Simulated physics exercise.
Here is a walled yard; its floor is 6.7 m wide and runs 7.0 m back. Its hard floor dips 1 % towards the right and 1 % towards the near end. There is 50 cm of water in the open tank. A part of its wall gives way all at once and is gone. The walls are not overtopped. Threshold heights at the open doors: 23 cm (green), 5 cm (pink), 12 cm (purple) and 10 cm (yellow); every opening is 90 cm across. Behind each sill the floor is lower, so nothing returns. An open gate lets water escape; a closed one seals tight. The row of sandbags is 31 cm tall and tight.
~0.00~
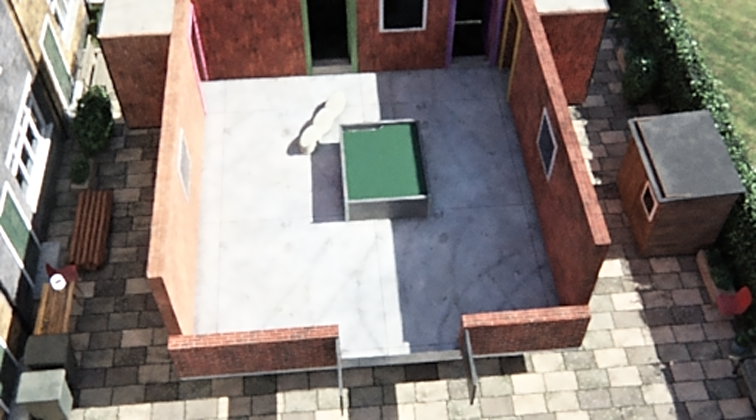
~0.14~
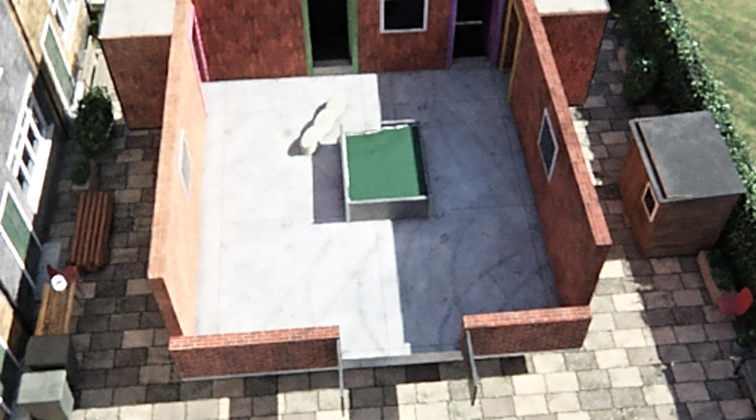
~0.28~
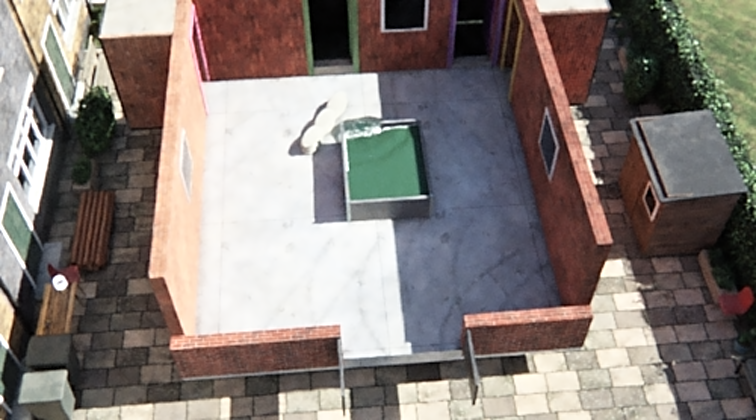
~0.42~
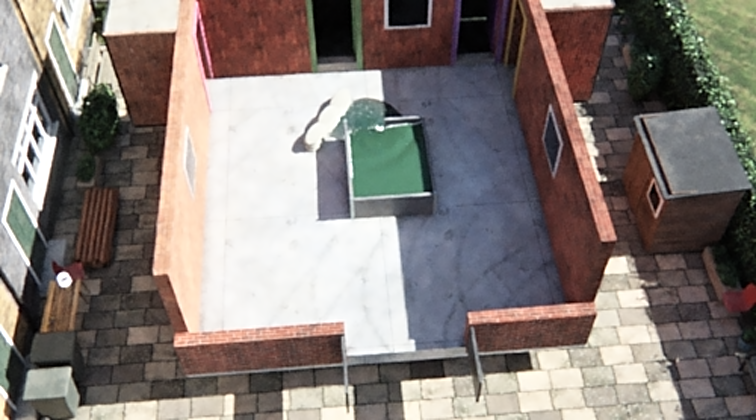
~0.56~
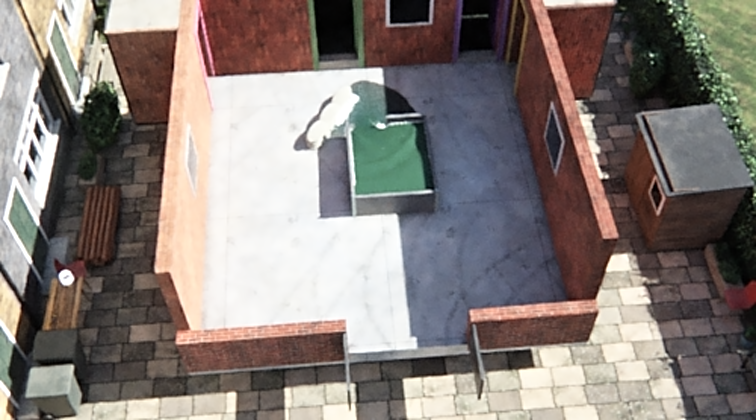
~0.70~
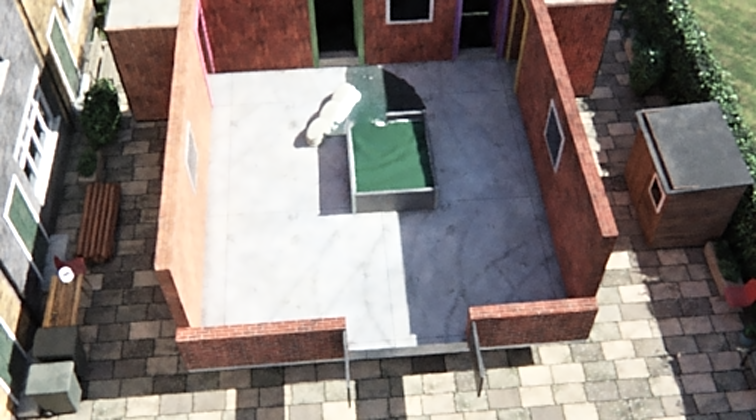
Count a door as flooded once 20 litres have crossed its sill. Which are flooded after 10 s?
The water let in: At the green door it stays under the limit; at the pink door it keeps below the limit; at the purple door it keeps below the limit; at the yellow door it passes the limit.
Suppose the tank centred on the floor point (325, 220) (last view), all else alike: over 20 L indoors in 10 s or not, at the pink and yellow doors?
Then: Pink over, yellow below.
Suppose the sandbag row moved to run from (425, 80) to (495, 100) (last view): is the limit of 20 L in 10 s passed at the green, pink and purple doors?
Against that limit: Green below, pink over, purple not over.
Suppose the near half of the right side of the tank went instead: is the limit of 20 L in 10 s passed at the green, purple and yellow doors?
Against that limit: Green below, purple under, yellow not over.
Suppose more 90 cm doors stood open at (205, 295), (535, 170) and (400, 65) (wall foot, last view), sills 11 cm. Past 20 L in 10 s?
In turn: Under, below, above.
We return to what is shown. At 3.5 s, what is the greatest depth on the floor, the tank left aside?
Up to some 21 cm.
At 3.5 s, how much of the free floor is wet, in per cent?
Some 30 per cent of it.
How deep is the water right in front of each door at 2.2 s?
Depths in cm: Green 10, pink 0, purple 7, yellow 1.
After 1.4 s water covers 10 % of the floor and is deepest (32 cm) near (346, 115); green door 9 cm at the sill, 0 L in, pink door not reached, purple door not reached, yellow door not reached.
After 2.2 s water covers 15 % of the floor and is deepest (28 cm) near (346, 115); green door 10 cm at the sill, 0 L in, pink door not reached, purple door 7 cm at the sill, 0 L in, yellow door not reached.
After 3.5 s water covers 30 % of the floor and is deepest (21 cm) near (504, 71); green door 8 cm at the sill, 0 L in, pink door not reached, purple door 7 cm at the sill, 0 L in, yellow door 21 cm at the sill, 51 L in.
After 6.0 s water covers 50 % of the floor and is deepest (14 cm) near (505, 77); green door 5 cm at the sill, 0 L in, pink door 3 cm at the sill, 0 L in, purple door 8 cm at the sill, 2 L in, yellow door 15 cm at the sill, 120 L in.
After 10.0 s water covers 70 % of the floor and is deepest (10 cm) near (555, 323); green door 3 cm at the sill, 0 L in, pink door 1 cm at the sill, 0 L in, purple door 7 cm at the sill, 2 L in, yellow door 8 cm at the sill, 135 L in.
